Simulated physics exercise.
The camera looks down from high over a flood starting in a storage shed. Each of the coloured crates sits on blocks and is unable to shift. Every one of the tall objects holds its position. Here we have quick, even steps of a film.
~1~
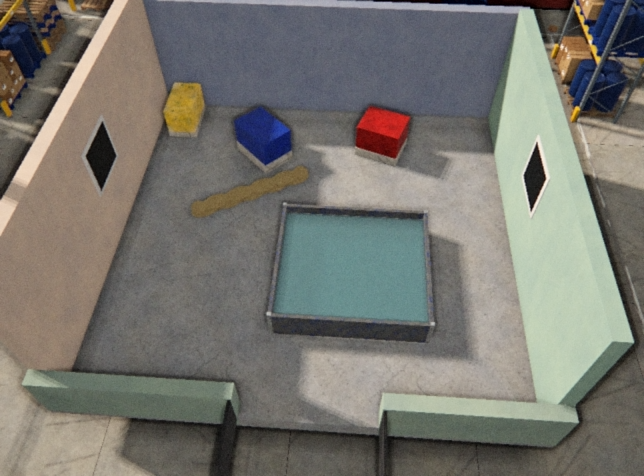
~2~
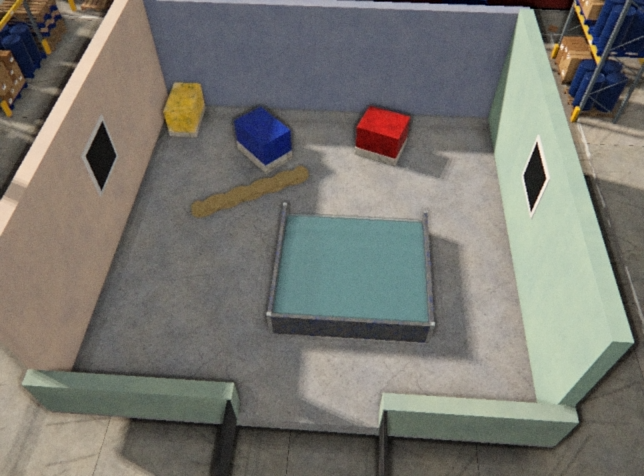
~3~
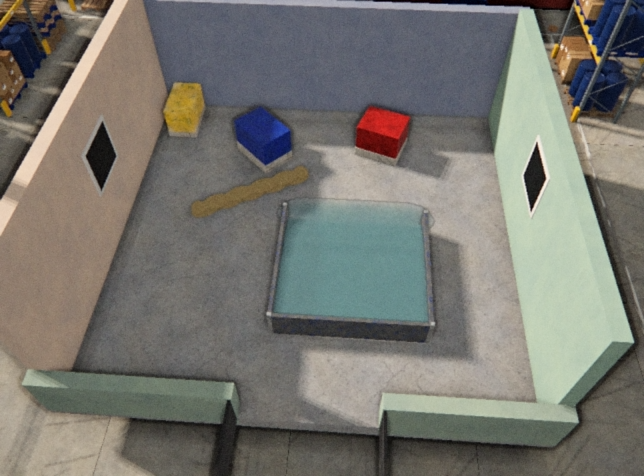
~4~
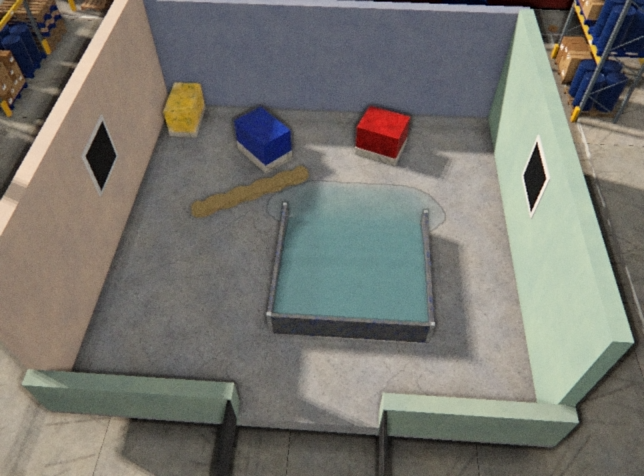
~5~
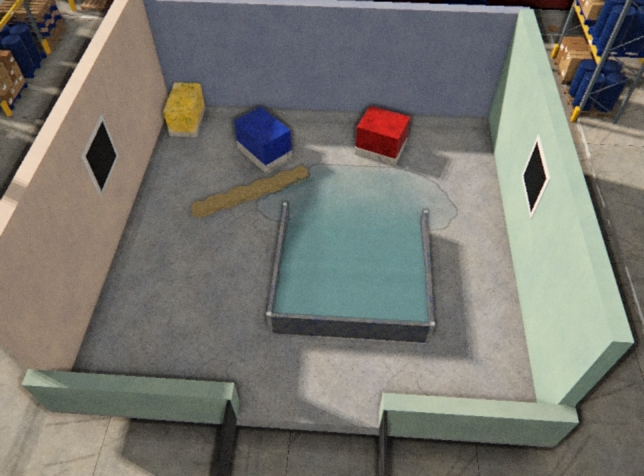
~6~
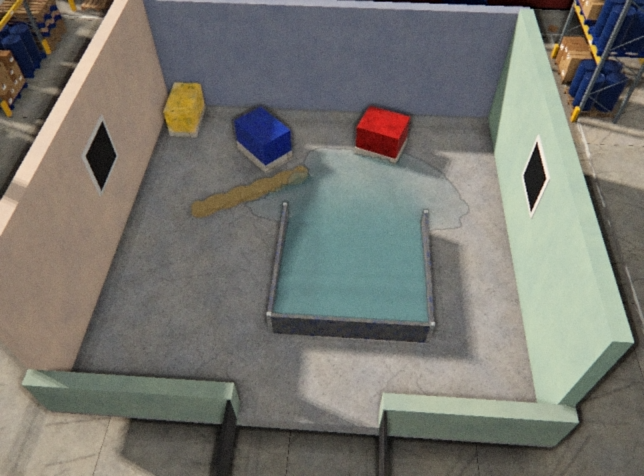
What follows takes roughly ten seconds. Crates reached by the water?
In the end red crate: Touched; yellow crate: Touched; blue crate: Untouched.
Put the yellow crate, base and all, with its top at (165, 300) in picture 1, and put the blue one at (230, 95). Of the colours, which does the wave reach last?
I would go with the yellow-painted one.
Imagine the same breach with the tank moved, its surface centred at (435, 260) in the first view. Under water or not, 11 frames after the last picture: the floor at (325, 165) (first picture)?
Submerged.
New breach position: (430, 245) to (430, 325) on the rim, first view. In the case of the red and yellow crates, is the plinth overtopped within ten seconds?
Taking them in turn, the red one is left untouched, and the yellow one is left untouched.
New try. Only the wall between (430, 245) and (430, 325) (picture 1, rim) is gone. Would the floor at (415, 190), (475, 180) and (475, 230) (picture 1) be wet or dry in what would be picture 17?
So it's nothing at the first, liquid at the second and liquid at the third.
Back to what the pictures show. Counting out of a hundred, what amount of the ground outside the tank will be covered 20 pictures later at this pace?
My estimate is roughly 45 percent.
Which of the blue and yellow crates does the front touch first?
Answer: The blue-painted one.
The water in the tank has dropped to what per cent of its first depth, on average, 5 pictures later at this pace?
62 percent or thereabouts.
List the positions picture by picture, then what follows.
The first frame shows still water in the water tank at (353, 263).
In the second frame, the front is at a hidden place, out from the gap on the water tank's far side.
In the third frame, water pours out on the water tank's far side and has run to (429, 219).
In the fourth frame, water pours out on the water tank's far side and has run to (434, 206).
In the fifth frame, water pours out on the water tank's far side and has run to (443, 199).
In the sixth frame, the front is at (413, 160), out from the gap on the water tank's far side.
A moment on, water covers 25 % of the floor; the red crate water round its plinth, the yellow crate not reached, the blue crate not reached.
Next, water covers 35 % of the floor; the red crate water round its plinth, the yellow crate not reached, the blue crate water round its plinth.
Then, water covers 45 % of the floor; the red crate water round its plinth, the yellow crate water round its plinth, the blue crate water round its plinth.
Later, water covers 80 % of the floor; the red crate water round its plinth, the yellow crate water round its plinth, the blue crate water round its plinth.
In the end, water covers 95 % of the floor; the red crate was topped, the yellow crate was topped, the blue crate stayed above the water.
